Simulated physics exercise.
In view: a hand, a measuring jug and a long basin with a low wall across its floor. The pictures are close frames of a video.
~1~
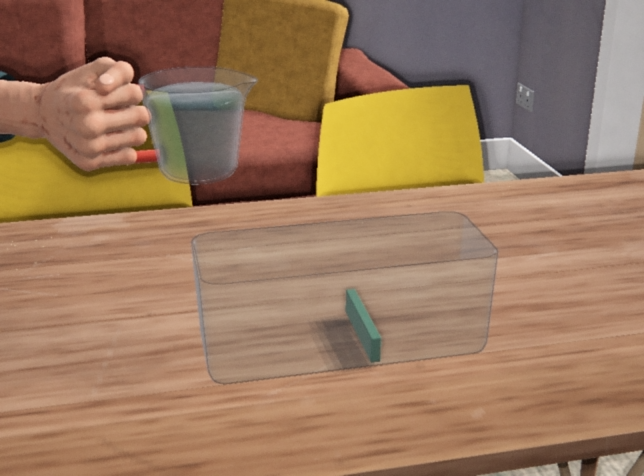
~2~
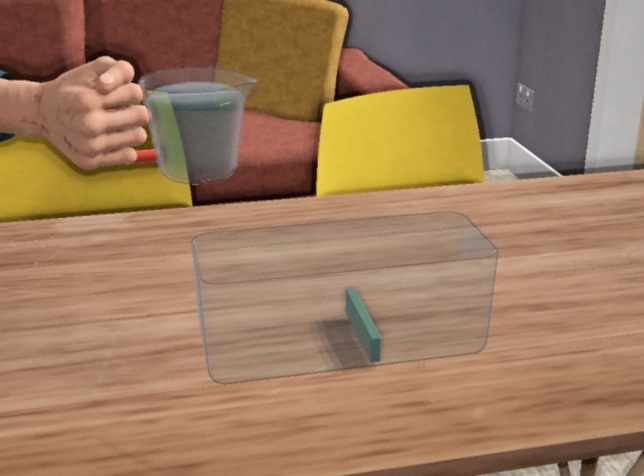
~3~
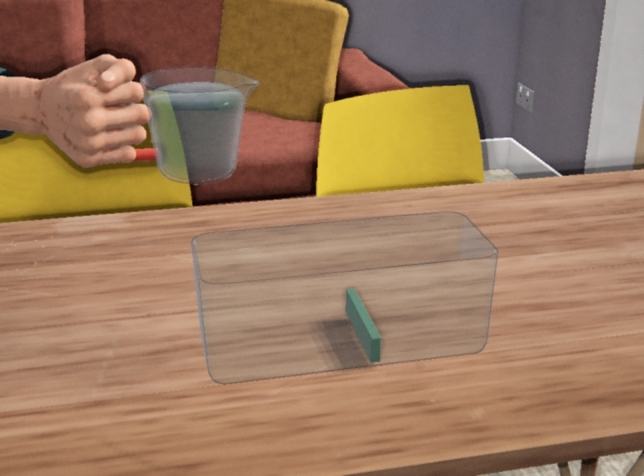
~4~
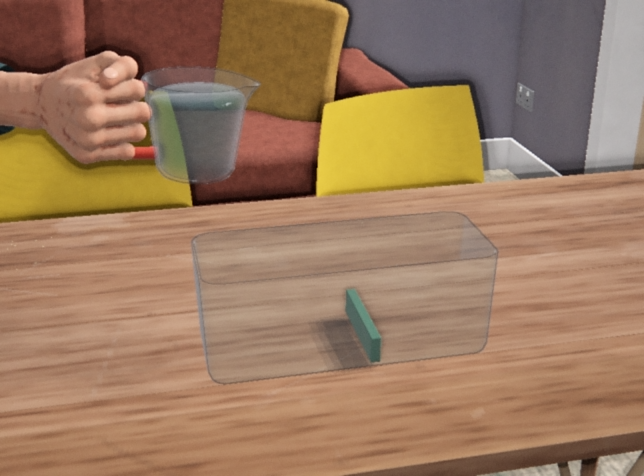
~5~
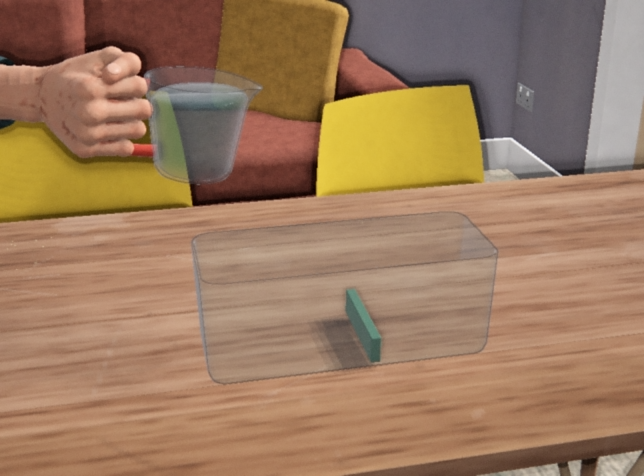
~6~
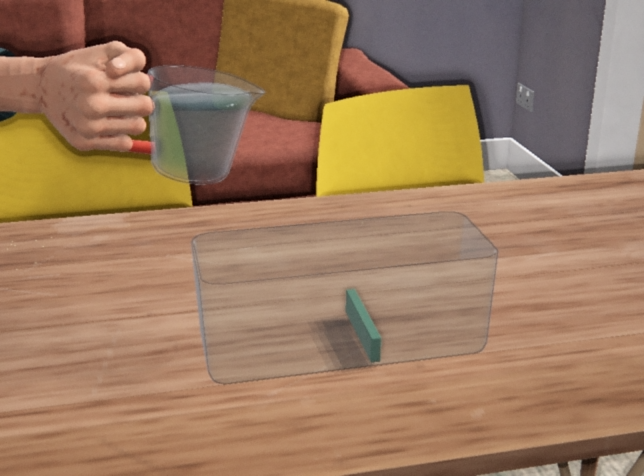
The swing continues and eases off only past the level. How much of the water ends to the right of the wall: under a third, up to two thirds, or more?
The share right of the wall is not even a third.
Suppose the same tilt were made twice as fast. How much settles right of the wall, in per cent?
Roughly 10 in a hundred.
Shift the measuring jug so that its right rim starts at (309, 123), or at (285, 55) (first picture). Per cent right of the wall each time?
Roughly 55 per cent, and 40 per cent.
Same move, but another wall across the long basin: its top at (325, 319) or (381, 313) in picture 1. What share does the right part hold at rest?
Near 60 % and 10 %.
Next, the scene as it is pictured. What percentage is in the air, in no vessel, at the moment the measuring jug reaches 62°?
Close to 20 per cent.
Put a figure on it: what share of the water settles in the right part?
About 5 per cent.
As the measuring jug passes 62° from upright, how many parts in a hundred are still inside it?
Some 70 per cent.
A moment on, the measuring jug is tipped part way and 72 per cent is still to pour, 8 is left of the wall and 0 right of it.
Next, the measuring jug is tipped on its side and 16 per cent is still to pour, 64 is left of the wall and 2 right of it.
Then the measuring jug is tipped right over and 0 per cent is still to pour, 91 is left of the wall and 6 right of it.
Later the measuring jug is tipped right over and 0 per cent is still to pour, 91 is left of the wall and 7 right of it.
In the end 91 per cent lies left of the wall, 7 right of it and 2 outside.
